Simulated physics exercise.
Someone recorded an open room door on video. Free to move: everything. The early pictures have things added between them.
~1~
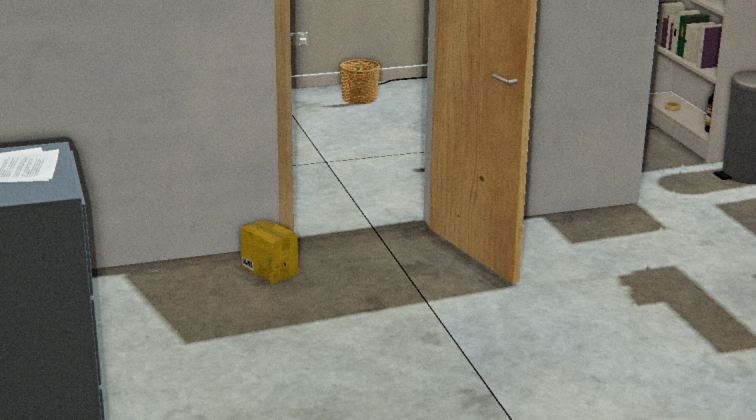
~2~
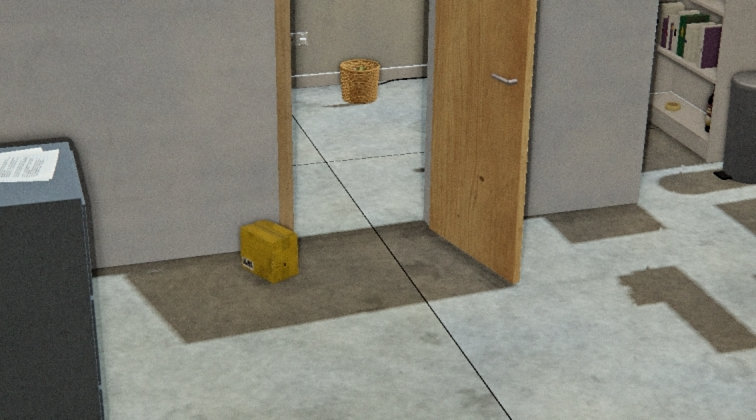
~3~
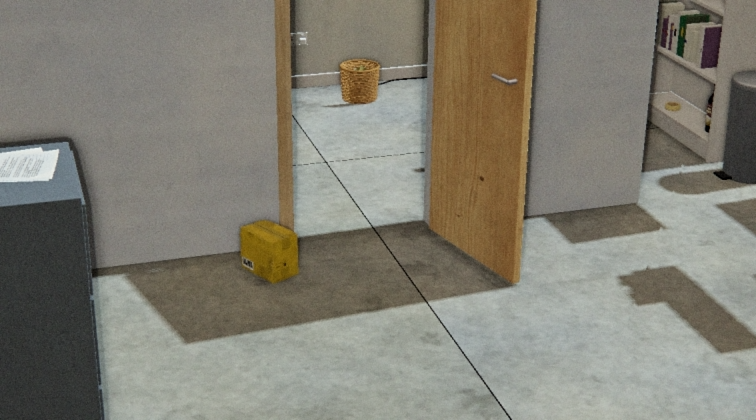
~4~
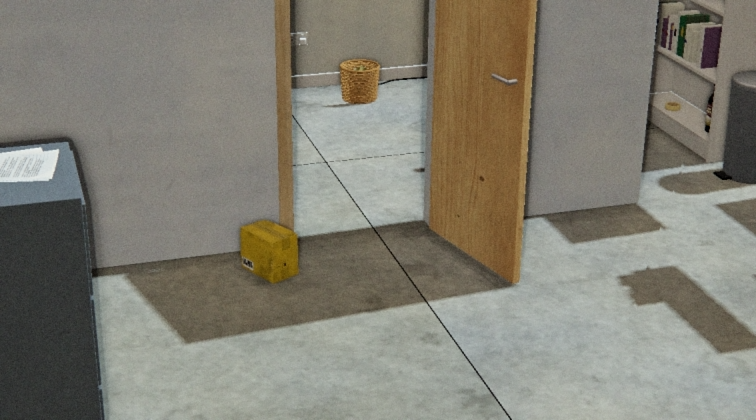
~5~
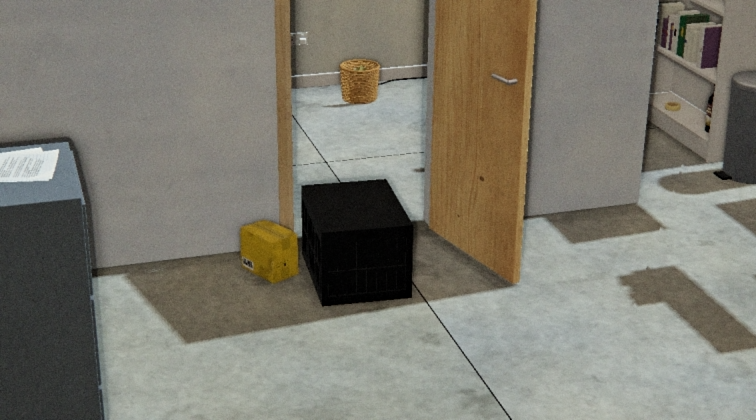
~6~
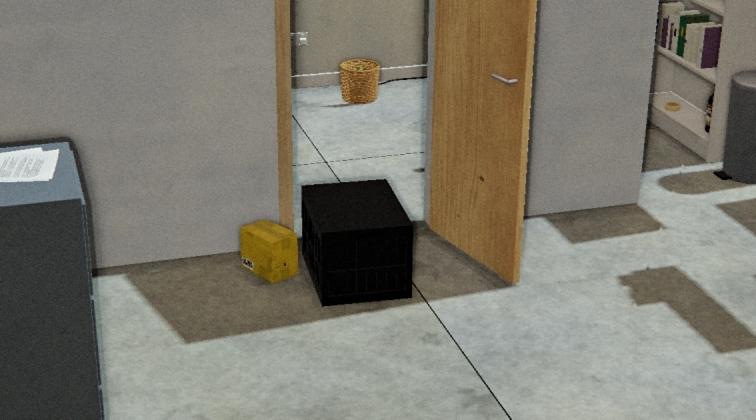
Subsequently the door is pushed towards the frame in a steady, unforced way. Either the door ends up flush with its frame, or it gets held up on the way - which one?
It gets held up on the way.
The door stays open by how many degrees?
Roughly 65°.
Then, 0.40 s on from there, open by 96°.
Then, 0.60 s on from there, open by 87°.
Then, 0.80 s on from there, open by 78°.
Then, 1.00 s on from there, open by 68°.
In the end, open by 64°; both unmoved. At the end, from the last picture's camera, black chest near (355, 240).
